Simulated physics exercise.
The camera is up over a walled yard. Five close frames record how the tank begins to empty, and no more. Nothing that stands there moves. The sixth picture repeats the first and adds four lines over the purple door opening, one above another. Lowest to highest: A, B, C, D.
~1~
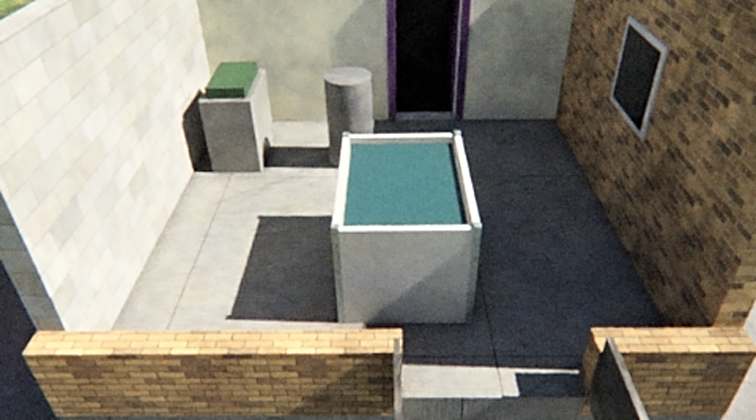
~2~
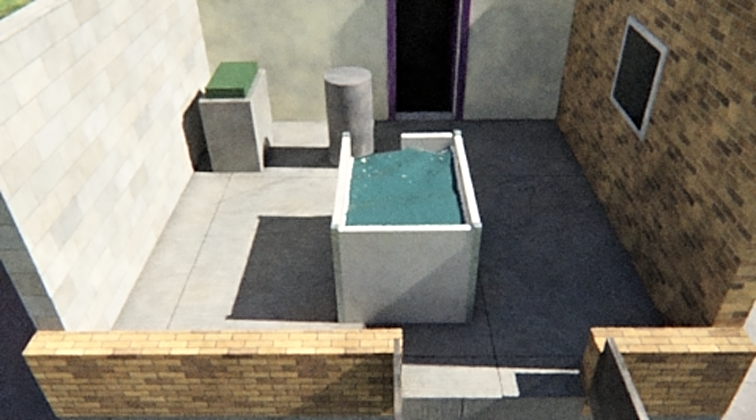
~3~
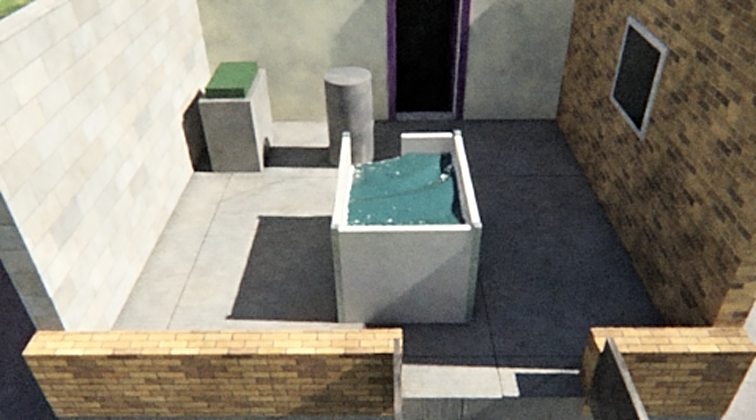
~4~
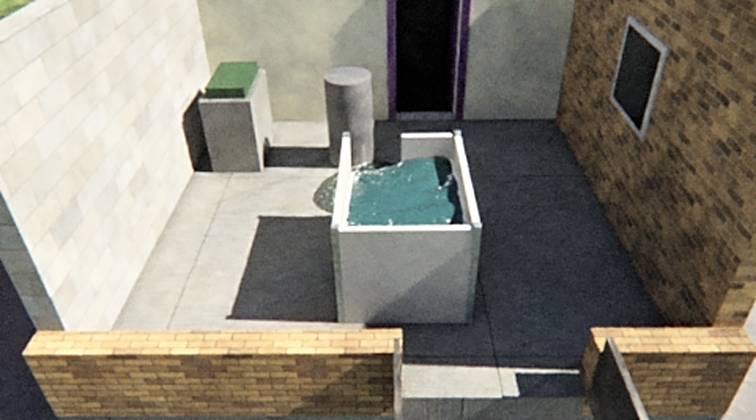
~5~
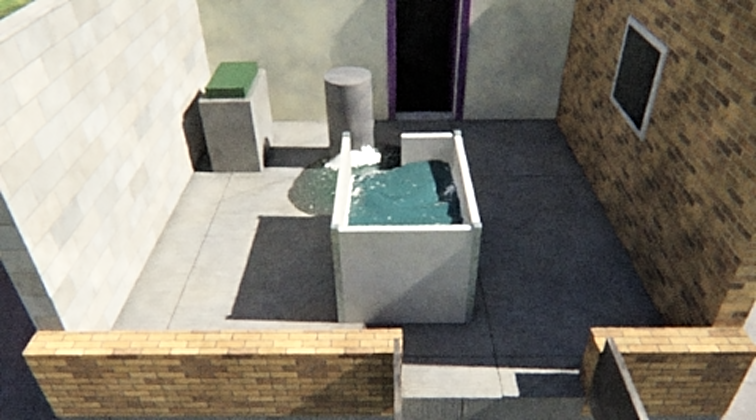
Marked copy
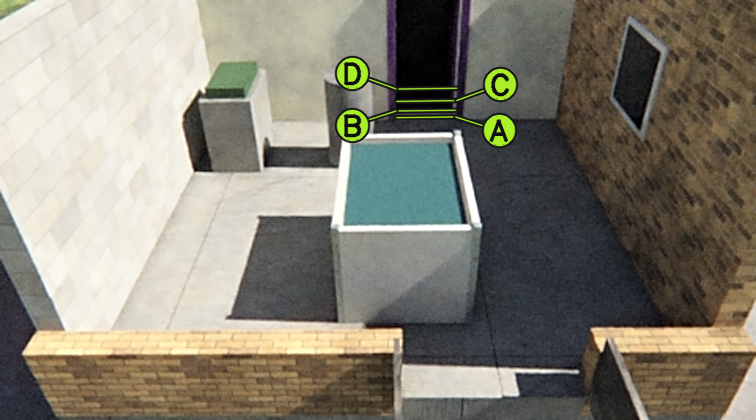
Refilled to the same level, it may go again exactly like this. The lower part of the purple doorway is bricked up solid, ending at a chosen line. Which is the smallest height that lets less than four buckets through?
Take C.
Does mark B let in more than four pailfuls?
Yes.
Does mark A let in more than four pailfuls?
Yes, it does.
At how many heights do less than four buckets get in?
Two of the four.
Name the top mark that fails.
That is mark B.
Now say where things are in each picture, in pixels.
Water in the tank at rest, its middle at (404, 183); foot of the purple doorway at (425, 120); open gate at (496, 324).
Water covers 1 % of the ground, its front hidden from here.
Water covers 3 % of the ground, its front hidden from here.
Water covers 6 % of the ground, its front hidden from here.
Water covers 11 % of the ground and shows as far out as (311, 169).
On the marked copy, A at (425, 117); B at (426, 110); C at (426, 101); D at (426, 88); from the bottom up A, B, C, D.
For mark A, dozens of bucketfuls pour in.
For mark B, about 13 bucketfuls get in.
For mark C, a splash gets over, under a bucket.
For mark D, nothing gets over.
